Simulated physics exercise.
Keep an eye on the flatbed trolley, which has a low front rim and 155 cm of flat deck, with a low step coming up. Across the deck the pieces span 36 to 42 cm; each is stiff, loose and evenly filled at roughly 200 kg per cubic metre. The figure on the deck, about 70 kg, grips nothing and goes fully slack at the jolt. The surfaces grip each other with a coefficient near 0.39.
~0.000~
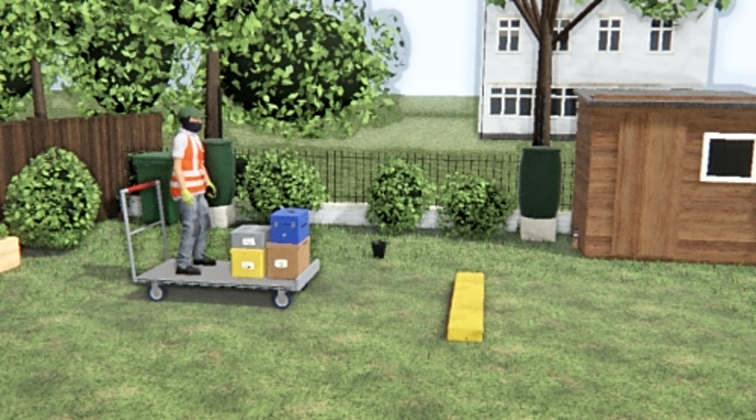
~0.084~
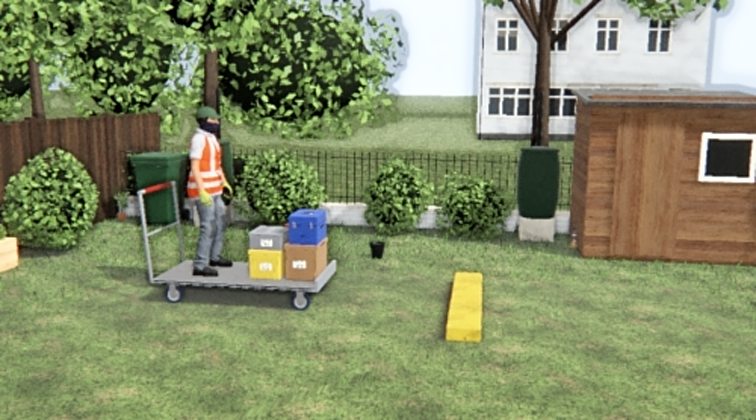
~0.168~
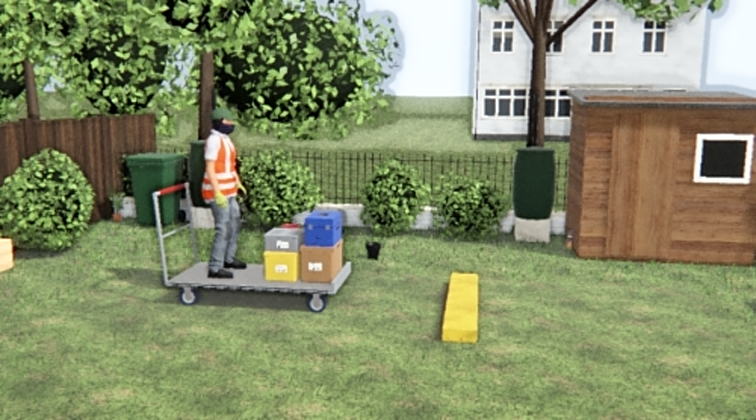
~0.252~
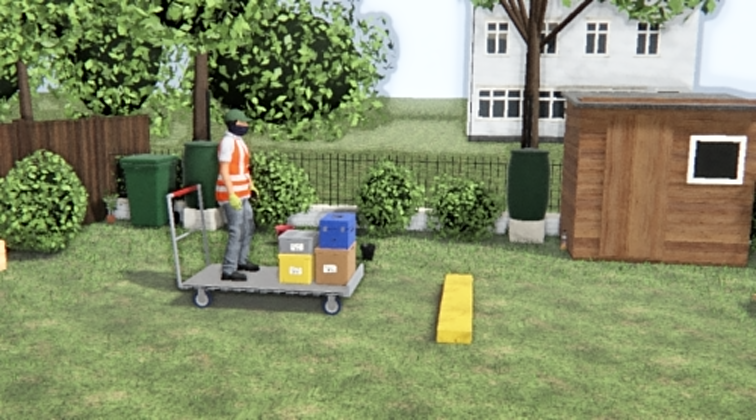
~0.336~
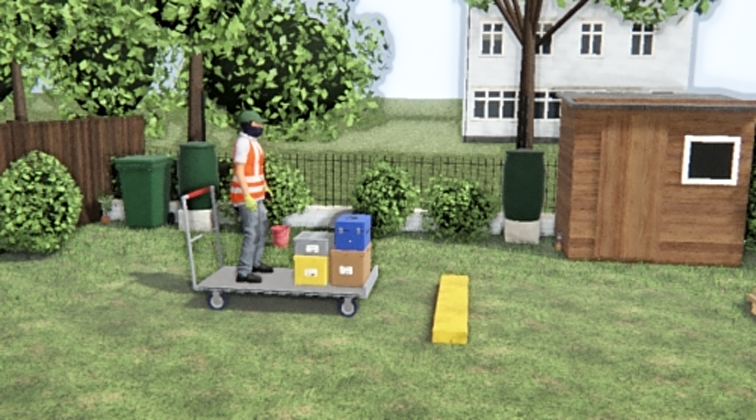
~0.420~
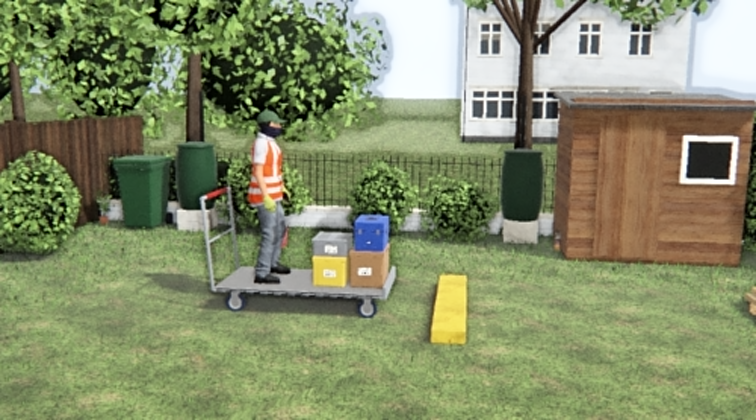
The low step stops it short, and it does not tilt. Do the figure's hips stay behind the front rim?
Yes, they remain over the deck.
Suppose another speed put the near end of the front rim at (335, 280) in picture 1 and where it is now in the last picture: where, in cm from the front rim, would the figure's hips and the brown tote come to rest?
Hips 80 behind, brown 20 behind.
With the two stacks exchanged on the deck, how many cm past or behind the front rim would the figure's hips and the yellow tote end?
In that case the hips end 60 cm behind the front rim and the yellow one 20 cm behind it.
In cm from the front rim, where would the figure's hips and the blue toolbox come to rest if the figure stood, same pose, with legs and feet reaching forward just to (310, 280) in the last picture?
The hips would end 20 cm past the front rim and the blue one 160 cm past it.
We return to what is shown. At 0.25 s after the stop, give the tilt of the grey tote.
Tilt from vertical: Around 20°.
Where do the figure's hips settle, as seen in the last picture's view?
Roughly pixel (366, 238).
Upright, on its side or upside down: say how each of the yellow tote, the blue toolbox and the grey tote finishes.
Final poses: Yellow top up, blue side down, grey top up.
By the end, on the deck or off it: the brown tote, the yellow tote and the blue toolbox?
Final: Brown secure, yellow secure, blue gone.
The wheels strike at 0.65 s.
After 0.90 s the figure's hips are 68 cm behind the rim, near (375, 218) in the last picture's view.
After 1.20 s the figure's hips are 62 cm behind the rim, near (380, 227) in the last picture's view.
After 1.65 s the figure's hips are 67 cm behind the rim, near (375, 228) in the last picture's view.
At rest, 4.6 s, past the rim, blue toolbox; behind it, yellow tote, grey tote, brown tote and the figure's hips.
